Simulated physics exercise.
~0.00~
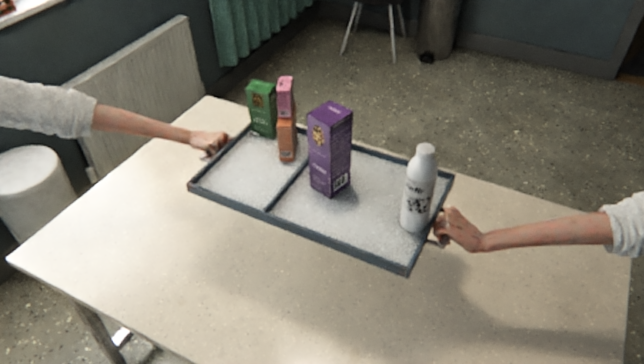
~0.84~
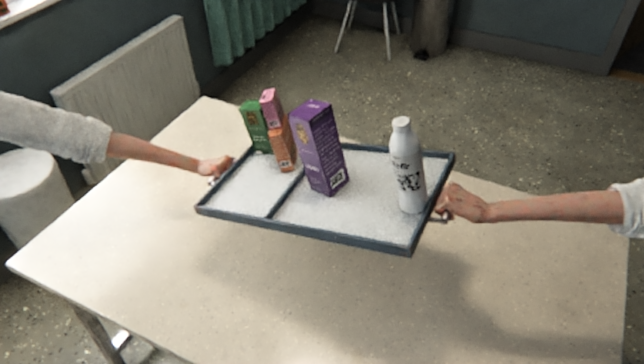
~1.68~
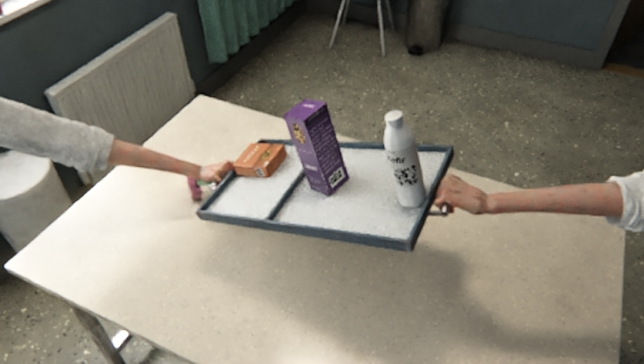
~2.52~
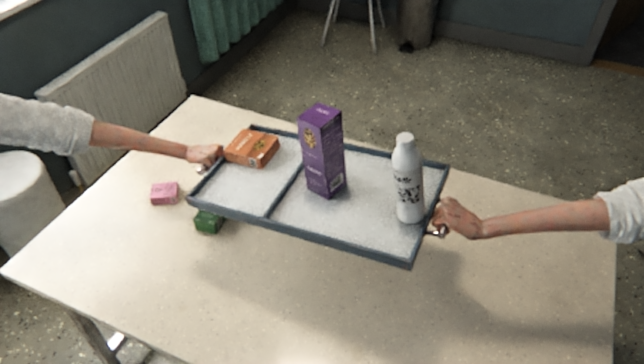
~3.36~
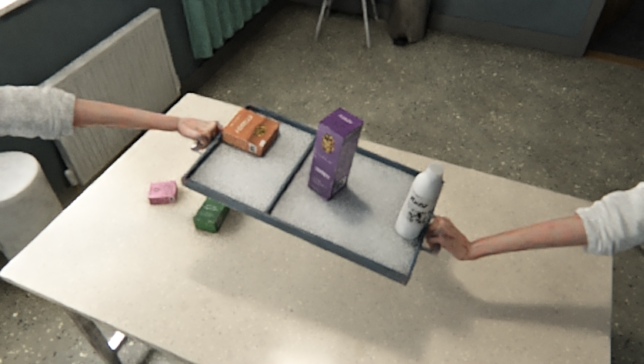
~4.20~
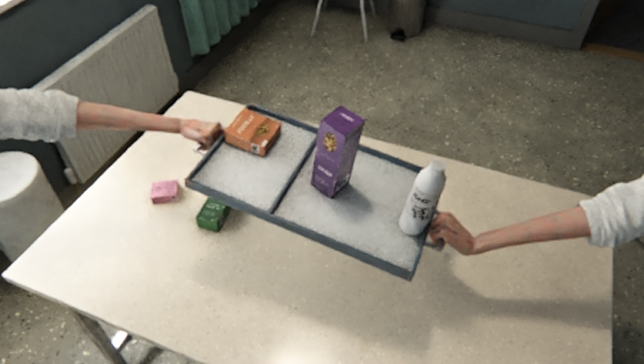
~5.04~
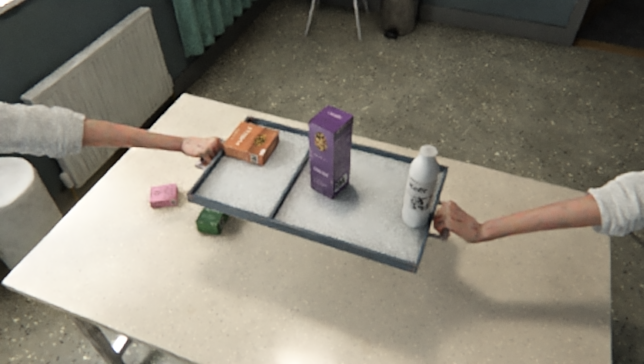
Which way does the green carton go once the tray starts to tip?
It moves down, toppling off the left end of the tray and ending up on its side on the table below.
